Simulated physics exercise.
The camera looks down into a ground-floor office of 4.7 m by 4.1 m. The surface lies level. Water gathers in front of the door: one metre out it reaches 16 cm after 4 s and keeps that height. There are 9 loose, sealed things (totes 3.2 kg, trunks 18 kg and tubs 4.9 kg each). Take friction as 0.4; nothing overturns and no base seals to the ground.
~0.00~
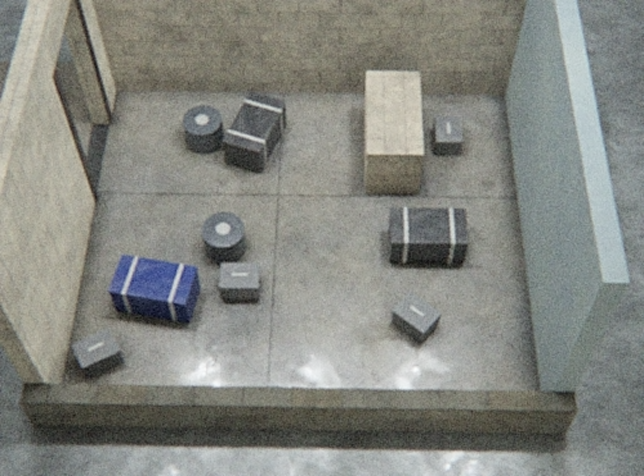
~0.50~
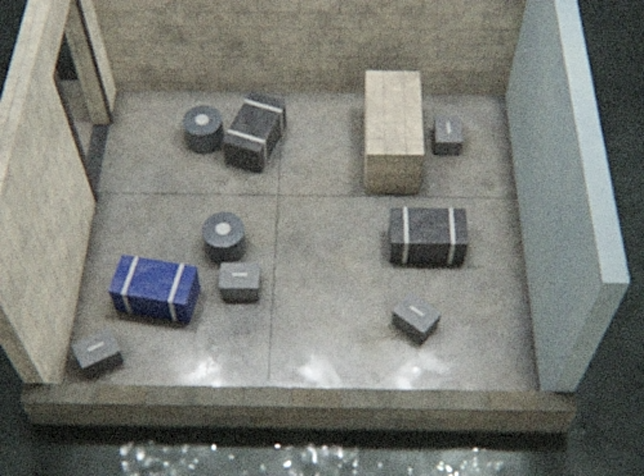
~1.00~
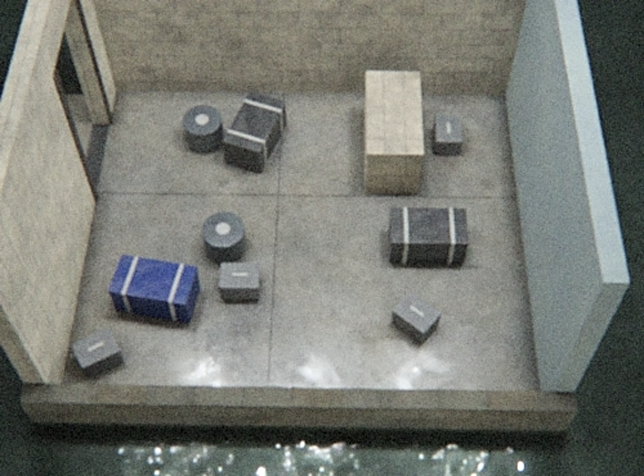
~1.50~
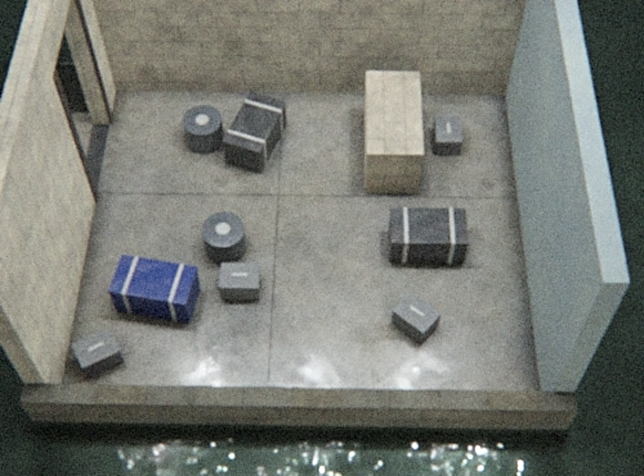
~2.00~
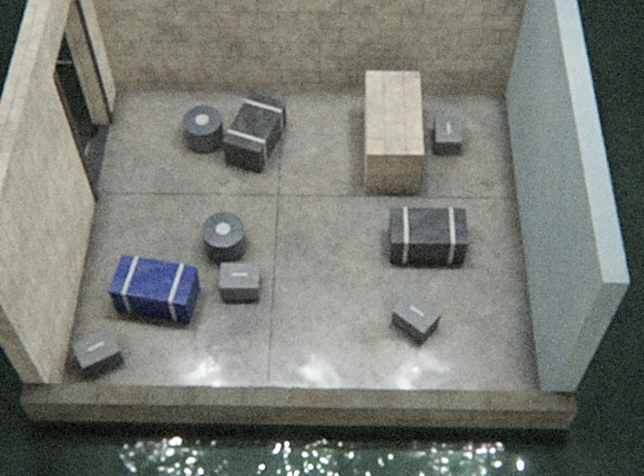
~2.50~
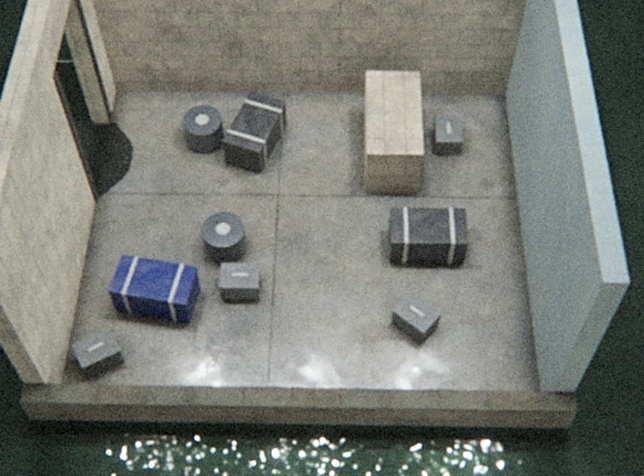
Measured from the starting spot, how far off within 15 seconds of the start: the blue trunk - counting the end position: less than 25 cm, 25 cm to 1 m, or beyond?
The blue trunk barely shifts.
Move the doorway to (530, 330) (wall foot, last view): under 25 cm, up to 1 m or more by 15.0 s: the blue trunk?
Then the blue trunk ends far away.
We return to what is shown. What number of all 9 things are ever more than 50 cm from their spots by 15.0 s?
I count 7.
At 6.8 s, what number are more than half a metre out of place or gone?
I count 2.
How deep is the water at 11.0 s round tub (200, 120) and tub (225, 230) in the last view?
Roughly 7 and 7 cm.
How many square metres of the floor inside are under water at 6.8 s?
About 11.5 m2.
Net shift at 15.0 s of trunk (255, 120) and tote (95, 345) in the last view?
In that order: 300 cm, 50 cm.
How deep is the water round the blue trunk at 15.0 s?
Roughly 4 cm.
After 3.5 s the blue trunk is near (153, 279), 0.0 m from its start, aground; 0 afloat.
After 6.8 s the blue trunk is near (153, 279), 0.0 m from its start, aground; 2 afloat.
After 11.0 s the blue trunk is near (153, 279), 0.0 m from its start, aground; 4 afloat.
After 15.0 s the blue trunk is near (154, 274), 0.1 m from its start, aground; 8 afloat.
